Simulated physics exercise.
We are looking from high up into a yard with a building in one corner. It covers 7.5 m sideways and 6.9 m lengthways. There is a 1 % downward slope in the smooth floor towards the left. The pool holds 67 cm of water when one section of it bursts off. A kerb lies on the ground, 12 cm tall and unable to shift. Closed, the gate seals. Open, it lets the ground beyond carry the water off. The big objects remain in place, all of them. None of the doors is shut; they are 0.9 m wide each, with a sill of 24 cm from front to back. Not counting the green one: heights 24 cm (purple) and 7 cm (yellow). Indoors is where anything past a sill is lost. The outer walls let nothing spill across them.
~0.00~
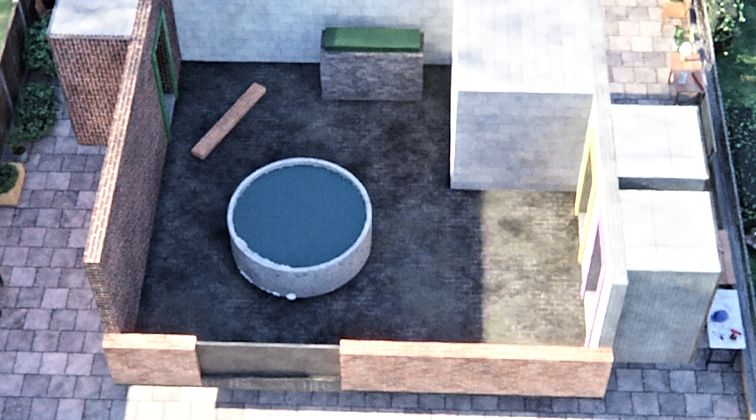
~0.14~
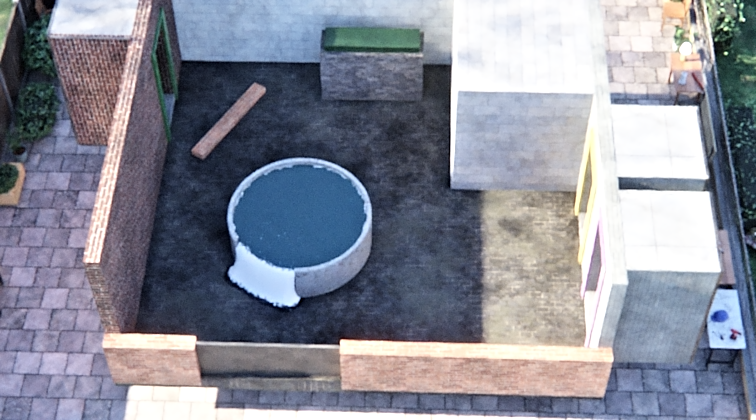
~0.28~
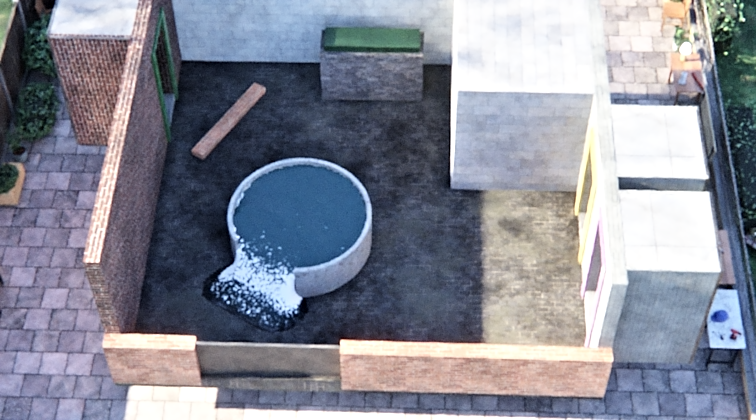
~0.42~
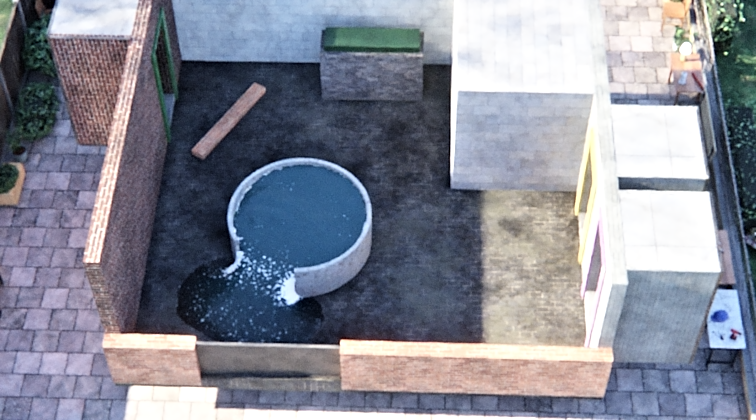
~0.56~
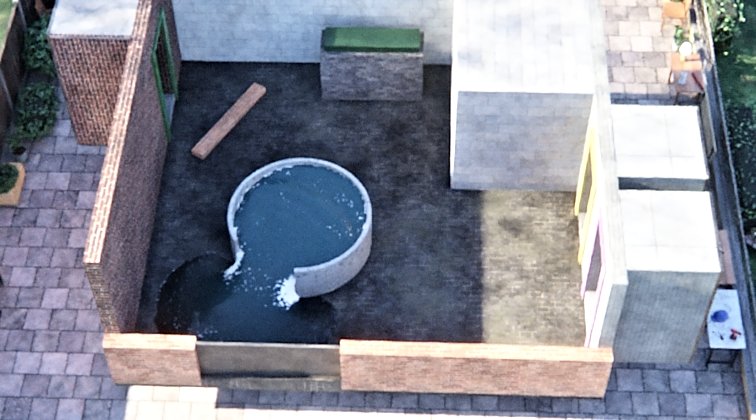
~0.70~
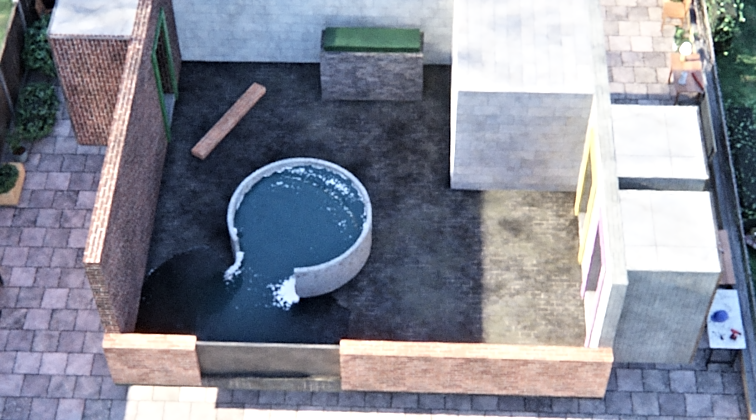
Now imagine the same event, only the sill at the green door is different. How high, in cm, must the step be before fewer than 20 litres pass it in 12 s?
About 7 cm.
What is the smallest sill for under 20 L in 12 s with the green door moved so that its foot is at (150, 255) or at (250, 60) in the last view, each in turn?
You'd want about 12.0 cm there first, then about 9.0 cm.
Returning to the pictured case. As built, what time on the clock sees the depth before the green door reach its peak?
That happens close to 9.0 s on the clock.
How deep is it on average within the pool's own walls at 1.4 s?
Averaged depth comes out at about 44 cm.
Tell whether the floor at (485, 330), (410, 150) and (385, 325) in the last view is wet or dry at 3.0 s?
Awash; untouched; awash.
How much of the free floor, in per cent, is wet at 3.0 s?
Wet share: Near 40 %.
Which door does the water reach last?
The yellow door comes last.
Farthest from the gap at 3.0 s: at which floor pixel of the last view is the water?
The farthest wet point is roughly at (528, 372) in the last view.
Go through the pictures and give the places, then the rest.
In the first picture, still water, 67 cm deep, in the pool at (300, 216); the green door at (165, 81) is dry.
In the second picture, the gap is at (263, 279), the front 0.3 m out at (229, 278); the back of the pool holds 67 cm.
In the third picture, the gap is at (263, 279), the front 0.8 m out at (209, 295); the back of the pool holds 67 cm.
In the fourth picture, the gap is at (263, 280), the front 1.3 m out at (185, 315); the back of the pool holds 67 cm.
In the fifth picture, the front is at a hidden place, 1.8 m from the gap at (263, 280); 4.0 m2 of floor is wet, 66 cm left at the back.
In the sixth picture, the gap is at (263, 279), the front 2.3 m out at a hidden place; the back of the pool holds 59 cm; 3.4 m in a straight line remain to the green door at (165, 81).
After 1.4 s water covers 15 % of the floor, deepest (60 cm) near (141, 363); it has not reached the green door.
After 3.0 s water covers 40 % of the floor, deepest (35 cm) near (130, 363); it has not reached the green door.
After 12.0 s water covers 100 % of the floor, deepest (12 cm) near (439, 370); 8 cm at the green door, 0 litres in over its 17 cm sill.
At the green door as built, the water arrived by 3.2 s and peaked near 10 cm at 9.2 s.
Run again over the same 12 s with other heights there, 38 litres in over 5.5 cm, 13 litres over 7.5 cm. The limit of 20 litres is kept from about 7 cm up.
